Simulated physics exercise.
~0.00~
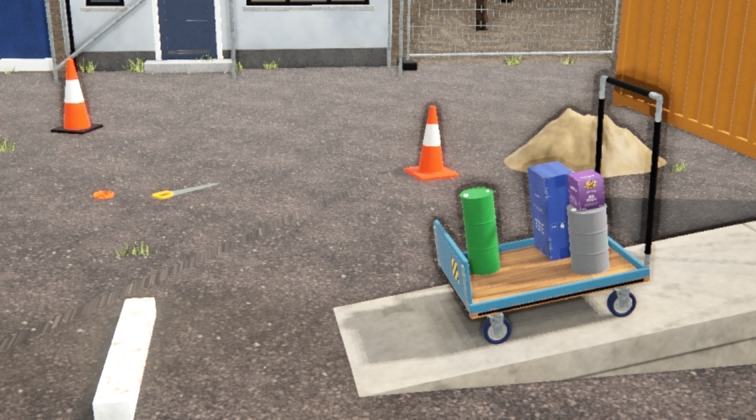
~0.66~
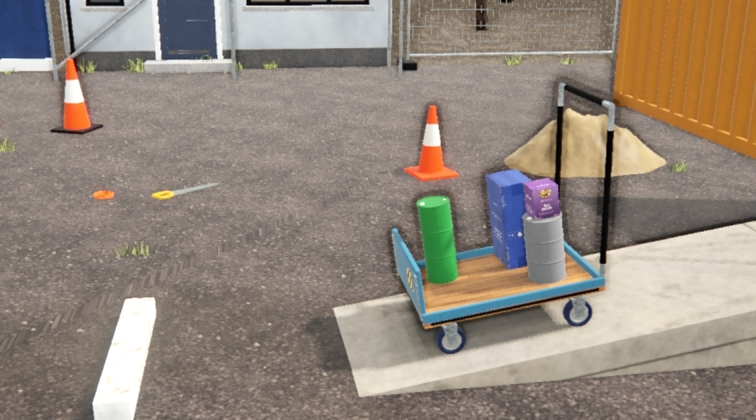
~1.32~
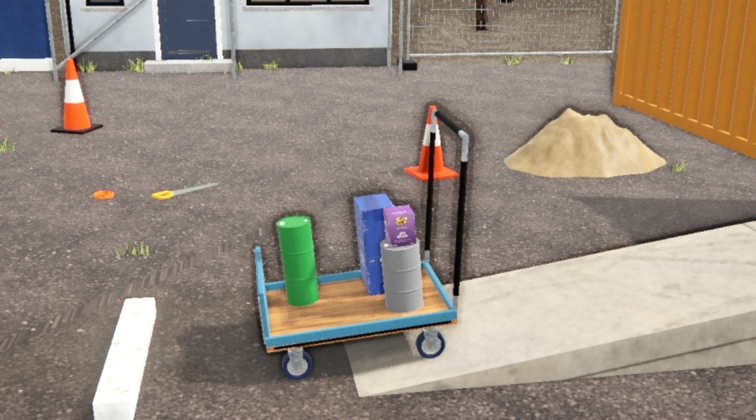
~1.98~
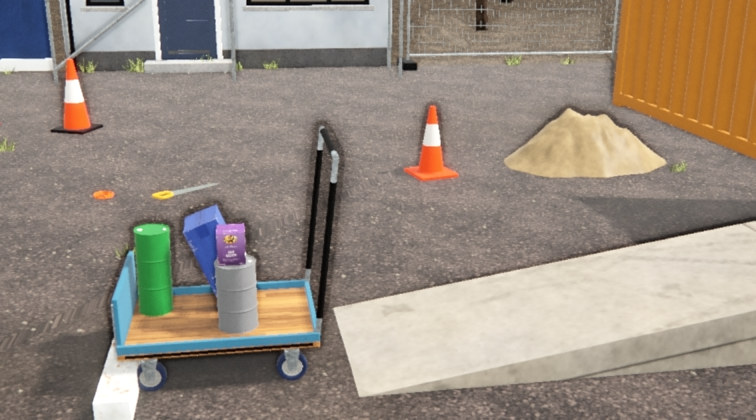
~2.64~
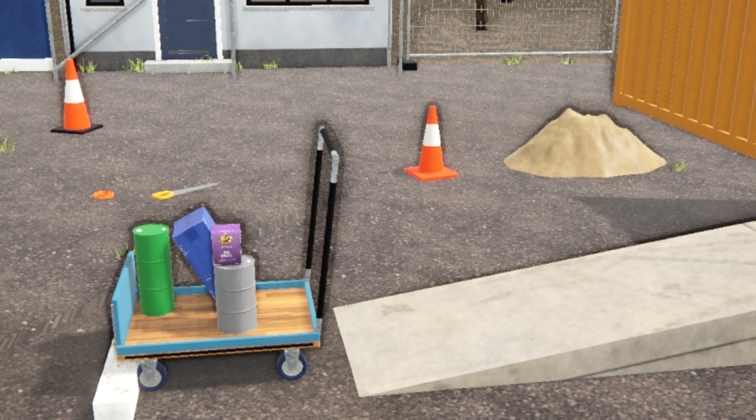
A blue-edged trolley with a wooden deck and a tall black handle stands on a pale concrete ramp in a paved yard, seen from a fixed, slightly raised viewpoint. It carries a green canister at the left, a blue box behind, and a purple box on top of a grey canister, with orange cones, a sand heap and an orange container beyond. The trolley rolls left down the ramp and across the ground to a white kerb, where it stops. The blue box tips left towards the green canister and ends leaning, while the purple box shifts slightly but stays on the grey canister, and all four items remain aboard.
